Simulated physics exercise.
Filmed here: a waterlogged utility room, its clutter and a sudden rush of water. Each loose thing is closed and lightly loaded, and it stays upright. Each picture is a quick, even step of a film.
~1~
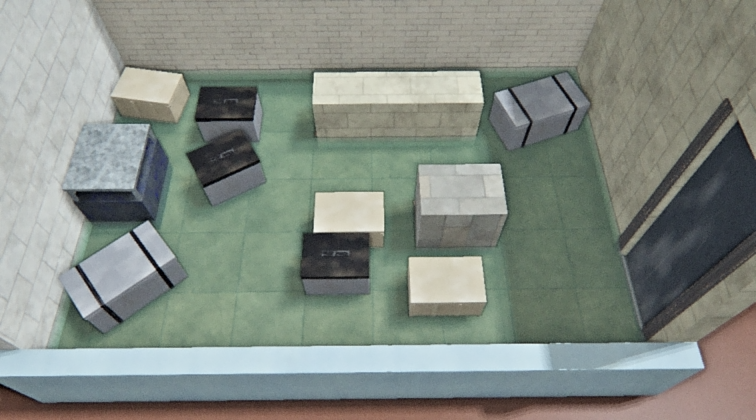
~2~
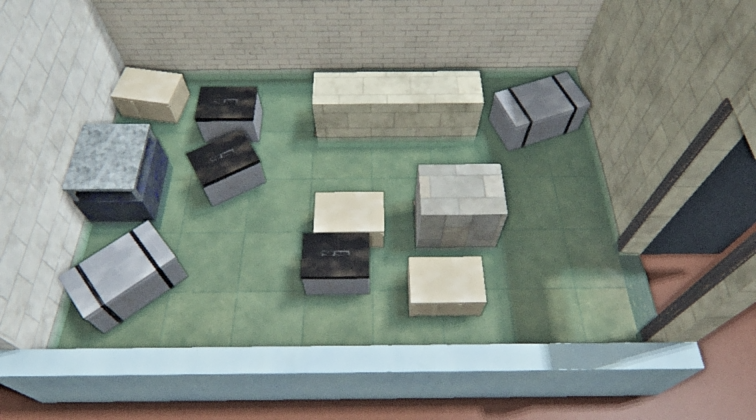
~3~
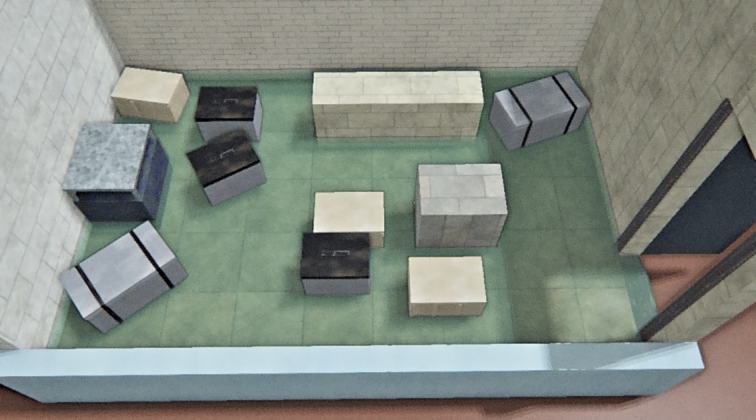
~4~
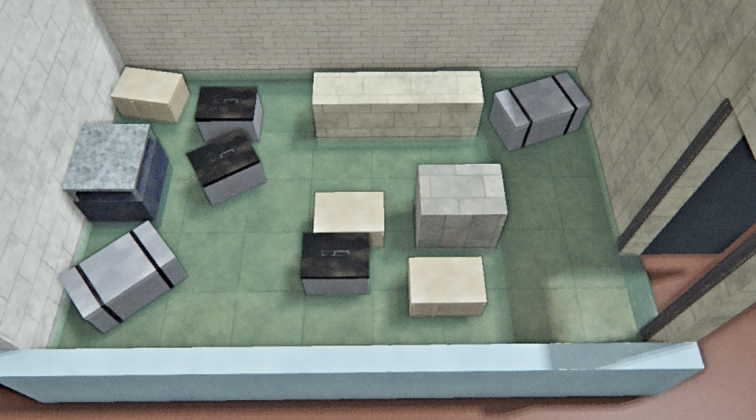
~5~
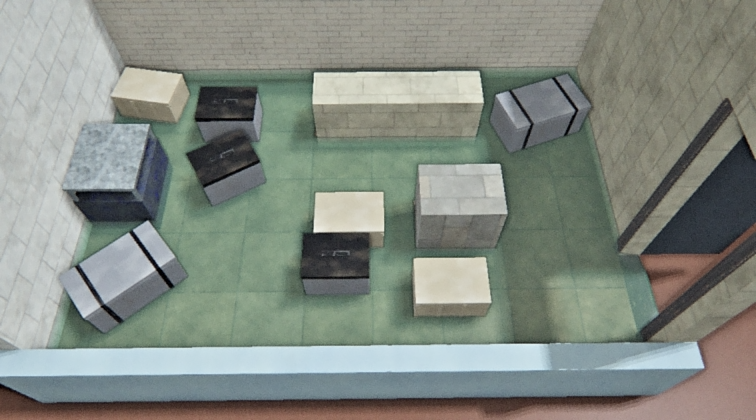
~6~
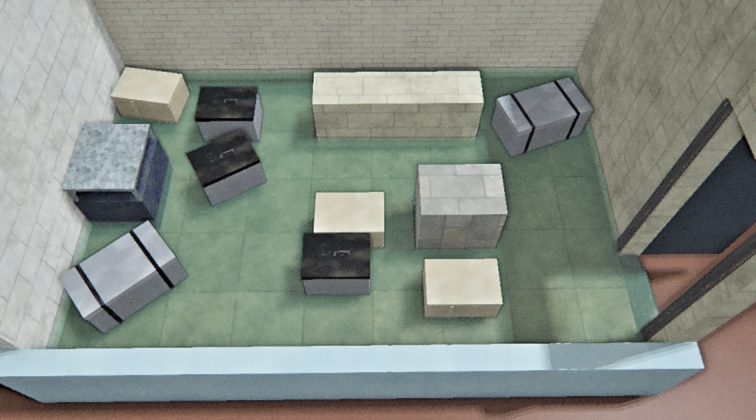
A door at right opens, then a cream crate and a strapped trunk shift slightly right.
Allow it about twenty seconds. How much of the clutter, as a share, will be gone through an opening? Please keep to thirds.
A third to two thirds.
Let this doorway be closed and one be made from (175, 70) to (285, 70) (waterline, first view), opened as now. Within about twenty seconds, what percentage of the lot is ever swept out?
Close to 80 %, I think.
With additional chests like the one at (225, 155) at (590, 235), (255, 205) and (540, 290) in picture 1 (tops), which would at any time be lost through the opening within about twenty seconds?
In turn: Carried outside, stays, carried outside.
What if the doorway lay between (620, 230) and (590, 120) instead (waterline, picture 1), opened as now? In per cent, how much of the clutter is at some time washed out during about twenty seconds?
Roughly 50 in a hundred.
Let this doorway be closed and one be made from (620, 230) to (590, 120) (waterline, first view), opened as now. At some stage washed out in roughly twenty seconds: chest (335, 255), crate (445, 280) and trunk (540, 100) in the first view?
Escapes, escapes, escapes.
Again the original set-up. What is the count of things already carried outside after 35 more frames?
By my count it is 3.
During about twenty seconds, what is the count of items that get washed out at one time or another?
It comes out at 4.
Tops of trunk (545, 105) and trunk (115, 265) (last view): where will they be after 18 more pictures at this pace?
I'd expect them about (579, 194) and (149, 270).
A moment on, 0 of 8 are out; 8 afloat.
Next, 1 of 8 are out; 7 afloat.
Later, 3 of 8 are out; 5 afloat.
In the end, 4 of 8 are out; 4 afloat.
